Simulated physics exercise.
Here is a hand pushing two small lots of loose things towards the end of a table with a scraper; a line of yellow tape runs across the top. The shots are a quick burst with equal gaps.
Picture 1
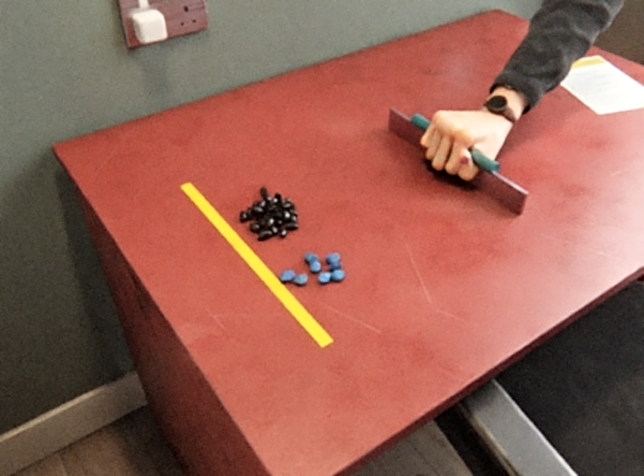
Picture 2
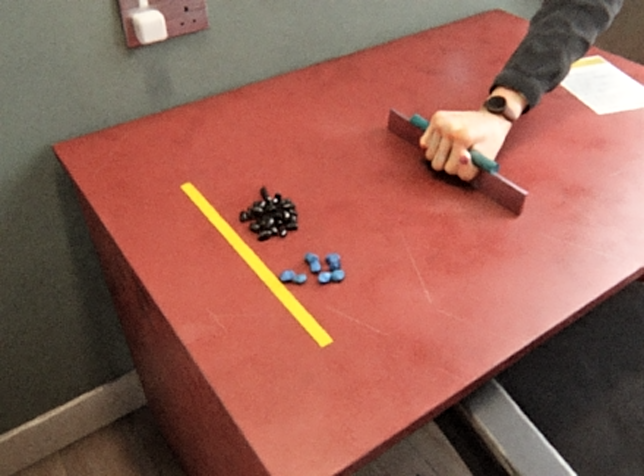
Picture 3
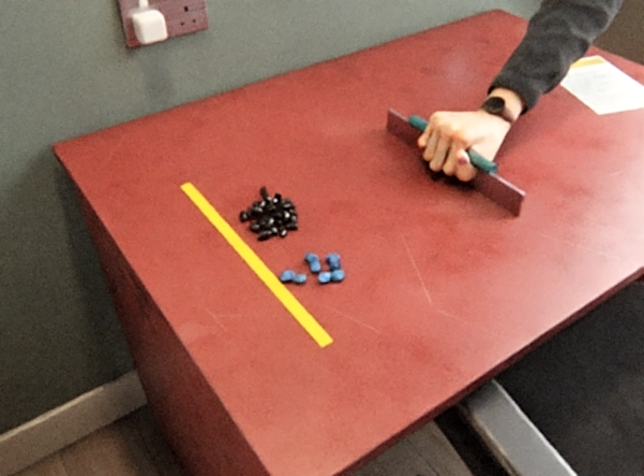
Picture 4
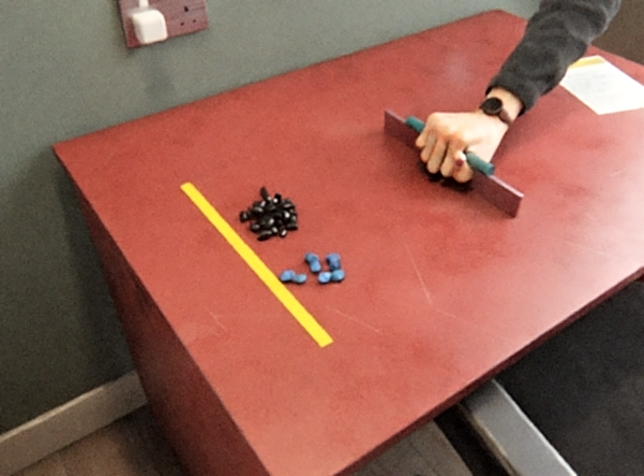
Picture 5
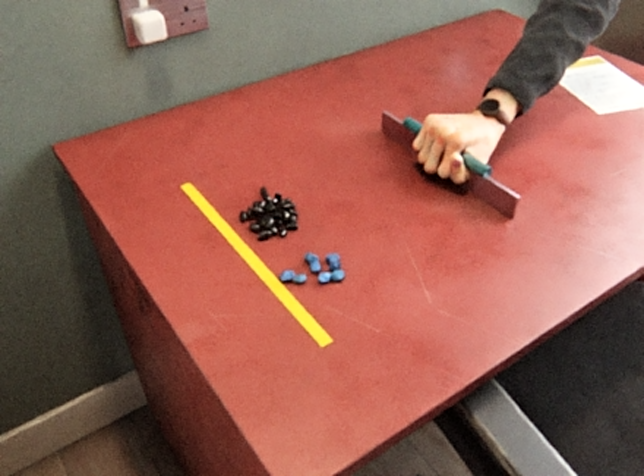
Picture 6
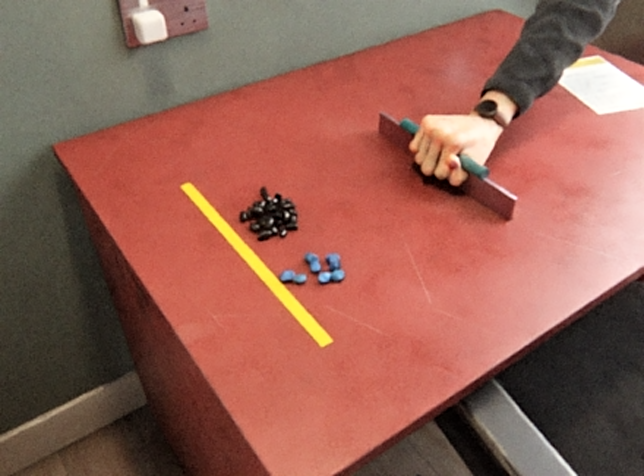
At first, a hand holds a scraper still on a red table, with a pile of black beans and a few blue stones lying apart near a strip of yellow tape. Then the hand slides the scraper very slightly to the left, while both piles stay where they are, untouched.
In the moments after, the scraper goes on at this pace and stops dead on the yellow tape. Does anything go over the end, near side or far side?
The front batch stays on top and the back batch stays on top.
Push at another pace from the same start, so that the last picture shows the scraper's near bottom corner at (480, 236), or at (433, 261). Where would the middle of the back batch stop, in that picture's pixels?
First near (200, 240), then near (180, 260).
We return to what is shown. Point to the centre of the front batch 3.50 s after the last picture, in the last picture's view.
Close to (264, 296).
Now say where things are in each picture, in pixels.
In the first picture, scraper at (513, 196), at rest; yellow tape at (191, 191), well back from the edge; edge at (154, 301); front batch at (316, 267), a few aquarium stones; back batch at (274, 215), some black beans.
In the second picture, scraper at (513, 196); back batch at (274, 215).
In the third picture, scraper at (511, 197); front batch at (316, 267).
In the fourth picture, scraper at (508, 199); back batch at (274, 215).
In the fifth picture, scraper at (505, 200); front batch at (316, 267).
In the sixth picture, scraper at (502, 202); yellow tape at (191, 191); edge at (154, 301); front batch at (316, 267); back batch at (274, 215).
Then, 1.74 s after the last picture, scraper still moving, near (349, 191); front batch all on the table, its front near (287, 276); back batch all on the table, its front near (254, 227).
Then, 3.50 s after the last picture, scraper stopped at the yellow tape; front batch all on the table, its front near (251, 304); back batch all on the table, its front near (174, 243).
At rest, scraper stopped at the yellow tape; front batch all on the table, its front near (251, 304); back batch all on the table, its front near (174, 243).
